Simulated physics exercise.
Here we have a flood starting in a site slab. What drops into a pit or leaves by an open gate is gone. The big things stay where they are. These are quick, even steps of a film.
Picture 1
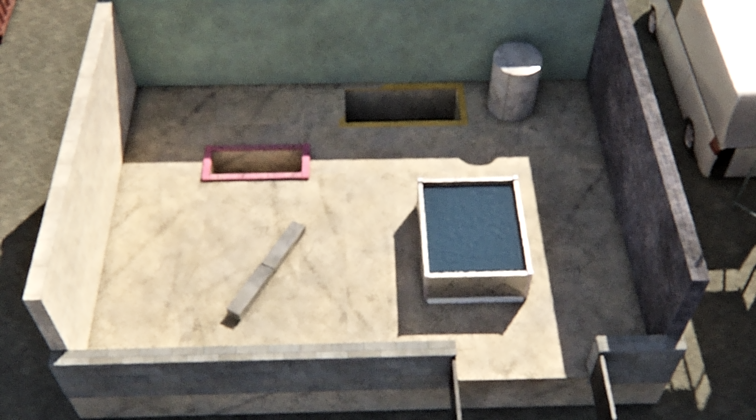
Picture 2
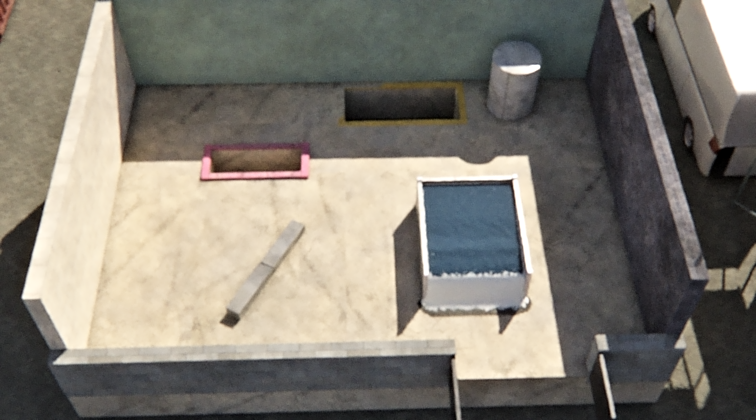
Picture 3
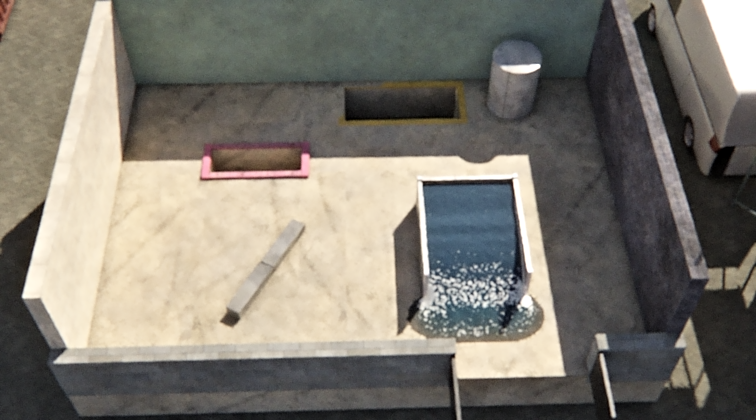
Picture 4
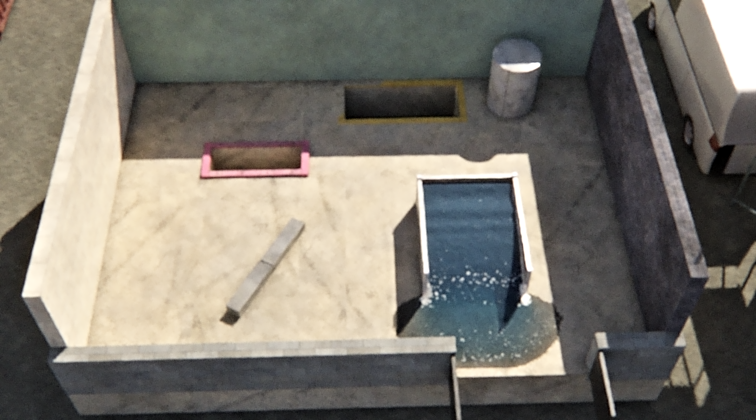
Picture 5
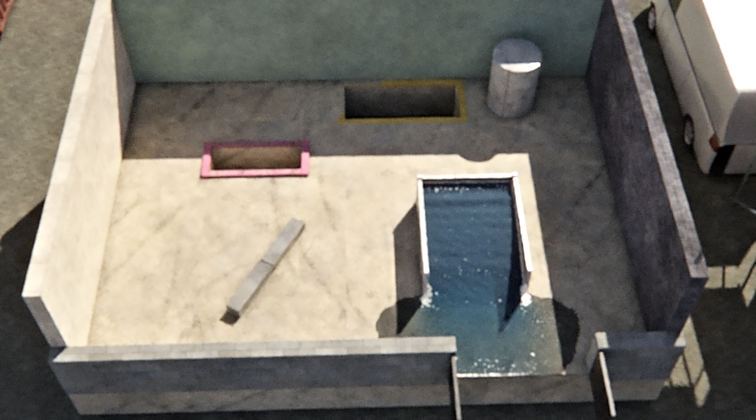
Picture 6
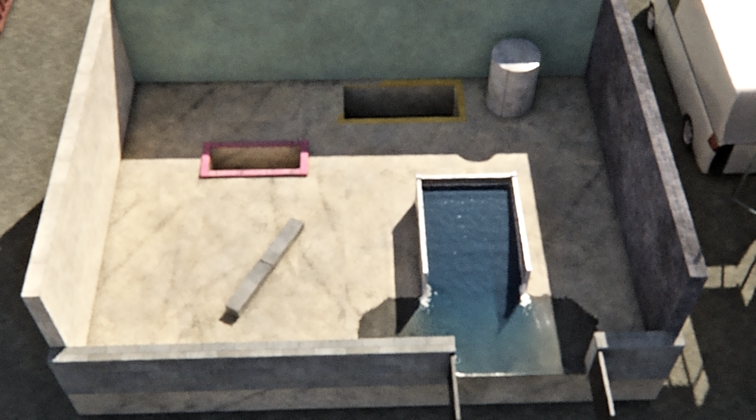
Dark blue water fills a white-rimmed open tank right of centre in a walled concrete yard, seen from high above. A pink-edged pit lies at left, a yellow-edged one at the back beside a grey cylinder, with a slanting grey beam on the pale floor and a white vehicle outside. The water pours from the tank's near side, foaming, then spreads to the front wall and gap as the camera stays still.
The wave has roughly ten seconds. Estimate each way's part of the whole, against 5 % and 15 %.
The gate takes above 15 %; the pink pit takes not even 5 %; the yellow pit takes not even 5 %.
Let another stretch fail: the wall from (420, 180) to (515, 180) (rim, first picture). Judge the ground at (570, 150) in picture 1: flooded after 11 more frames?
Answer: Covered.
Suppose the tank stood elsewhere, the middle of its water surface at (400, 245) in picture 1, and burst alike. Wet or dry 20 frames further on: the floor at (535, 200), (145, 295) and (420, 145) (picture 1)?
In that order: Dry, awash, dry.
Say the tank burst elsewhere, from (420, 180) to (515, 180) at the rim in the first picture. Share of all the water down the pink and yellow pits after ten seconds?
Parts in a hundred: Pink 0, yellow 60.
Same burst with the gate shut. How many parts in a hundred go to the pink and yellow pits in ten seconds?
Parts in a hundred: Pink 0, yellow 12.
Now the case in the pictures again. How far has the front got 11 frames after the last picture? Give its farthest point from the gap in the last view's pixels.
Around (180, 368).
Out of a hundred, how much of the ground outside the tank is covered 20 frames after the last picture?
Near 25 in a hundred.
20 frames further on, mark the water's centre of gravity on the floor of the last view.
Roughly at (397, 299).
A moment on, water covers 10 % of the floor; the gate 20 %, the pink pit 0 %, the yellow pit 0 %.
Next, water covers 15 % of the floor; the gate 39 %, the pink pit 0 %, the yellow pit 0 %.
Then, water covers 25 % of the floor; the gate 54 %, the pink pit 0 %, the yellow pit 0 %.
Later, water covers 30 % of the floor; the gate 64 %, the pink pit 0 %, the yellow pit 0 %.
In the end, water covers 35 % of the floor; the gate 70 %, the pink pit 0 %, the yellow pit 0 %.
